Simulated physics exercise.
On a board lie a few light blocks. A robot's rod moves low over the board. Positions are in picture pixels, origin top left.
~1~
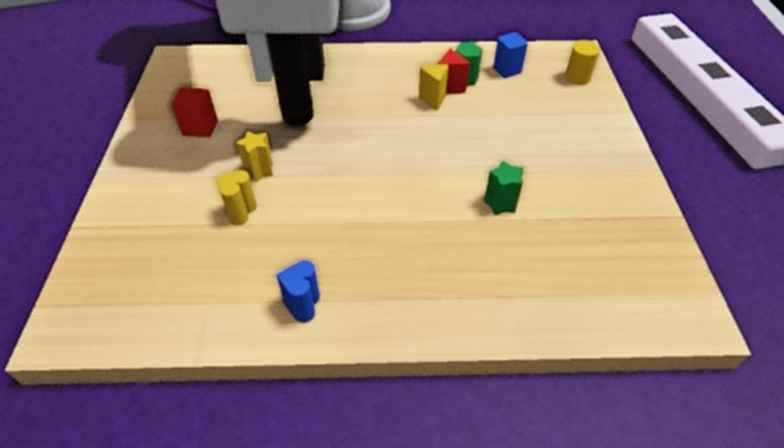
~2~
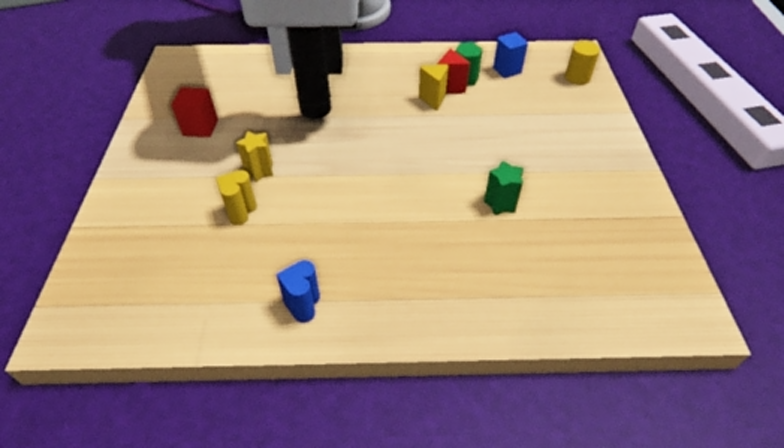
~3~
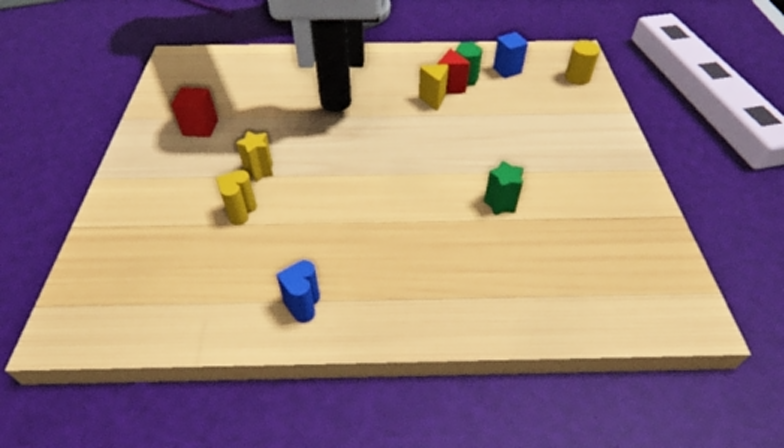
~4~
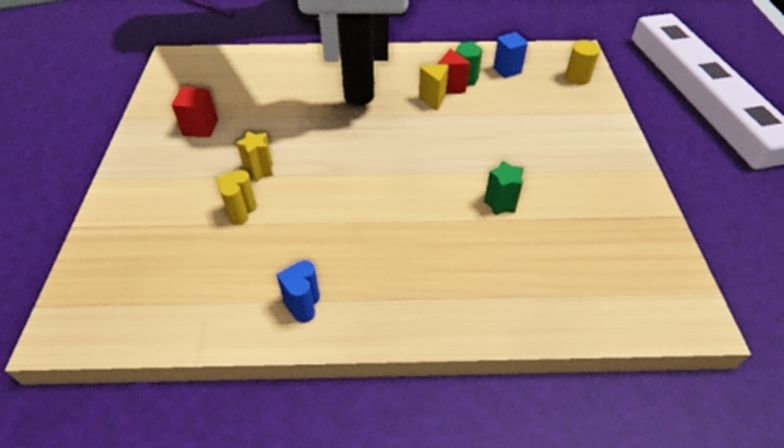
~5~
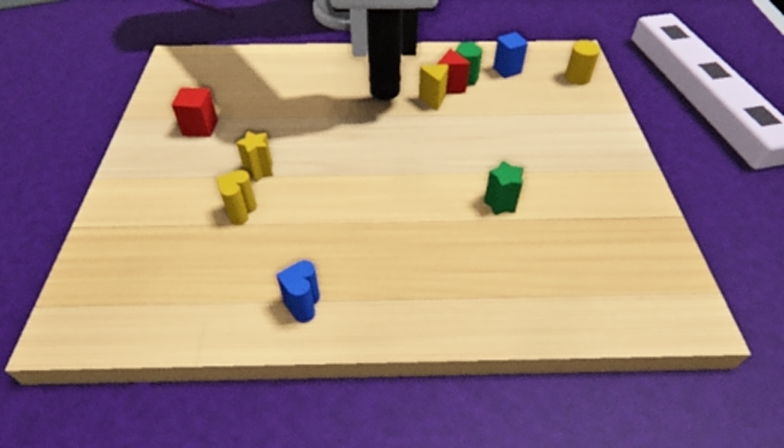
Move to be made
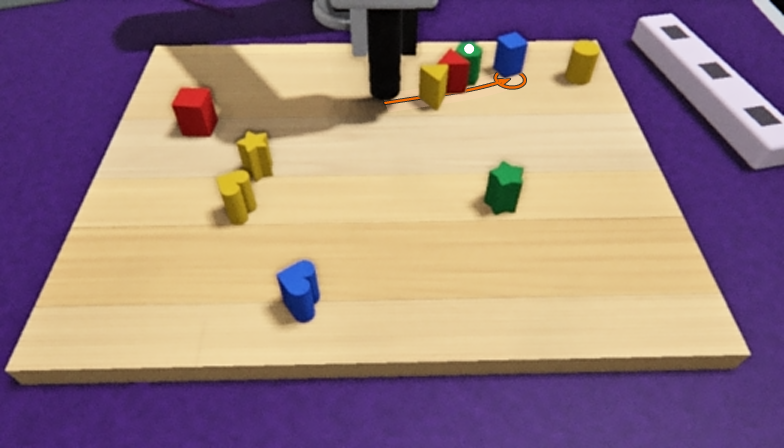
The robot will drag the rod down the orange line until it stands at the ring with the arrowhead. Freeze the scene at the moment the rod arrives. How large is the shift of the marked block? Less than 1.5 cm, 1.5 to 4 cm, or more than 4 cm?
Verdict: More than 4 cm.
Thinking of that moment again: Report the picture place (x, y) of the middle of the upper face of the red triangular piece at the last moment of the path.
Its top middle will sit at (512, 35).
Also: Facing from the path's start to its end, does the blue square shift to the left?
I'd say yes.
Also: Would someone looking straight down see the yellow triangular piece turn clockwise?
Yes, that is how it ends up.
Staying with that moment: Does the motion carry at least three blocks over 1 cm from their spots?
It seems so.
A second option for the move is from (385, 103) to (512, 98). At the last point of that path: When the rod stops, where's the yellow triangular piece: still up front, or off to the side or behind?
Still being pushed.
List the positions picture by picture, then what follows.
Rod's lower end at (298, 117); yellow triangular piece at (436, 70); red triangular piece at (452, 58); green hexagon at (469, 49); blue square at (513, 40), in the first frame.
Rod at (316, 110); blocks still, in the second frame.
Rod at (336, 103); blocks still, in the third frame.
Rod at (359, 97); blocks still, in the fourth frame.
Rod at (385, 92); yellow triangular piece at (436, 70); red triangular piece at (452, 58); green hexagon at (469, 49); blue square at (513, 40), in the fifth frame.
Drawn move, from (385, 103) via (451, 93), ending at (510, 79); the dot is on the green hexagon.
The first path, step by step. One third of the way, rod at (431, 85); yellow triangular piece at (458, 69), turned 30° clockwise; red triangular piece at (462, 54); green hexagon at (476, 46).
Two thirds of the way, rod at (474, 78); yellow triangular piece at (490, 71), turned 95° clockwise; red triangular piece at (491, 44), turned 45° anticlockwise; green hexagon at (492, 33), turned 40° anticlockwise; blue square at (518, 36), turned 40° clockwise.
At the end, rod at (512, 68); yellow triangular piece at (492, 71), turned 105° clockwise; red triangular piece at (512, 35), turned 120° anticlockwise; green hexagon at (491, 28), turned 70° anticlockwise; blue square at (526, 28), turned 85° clockwise.
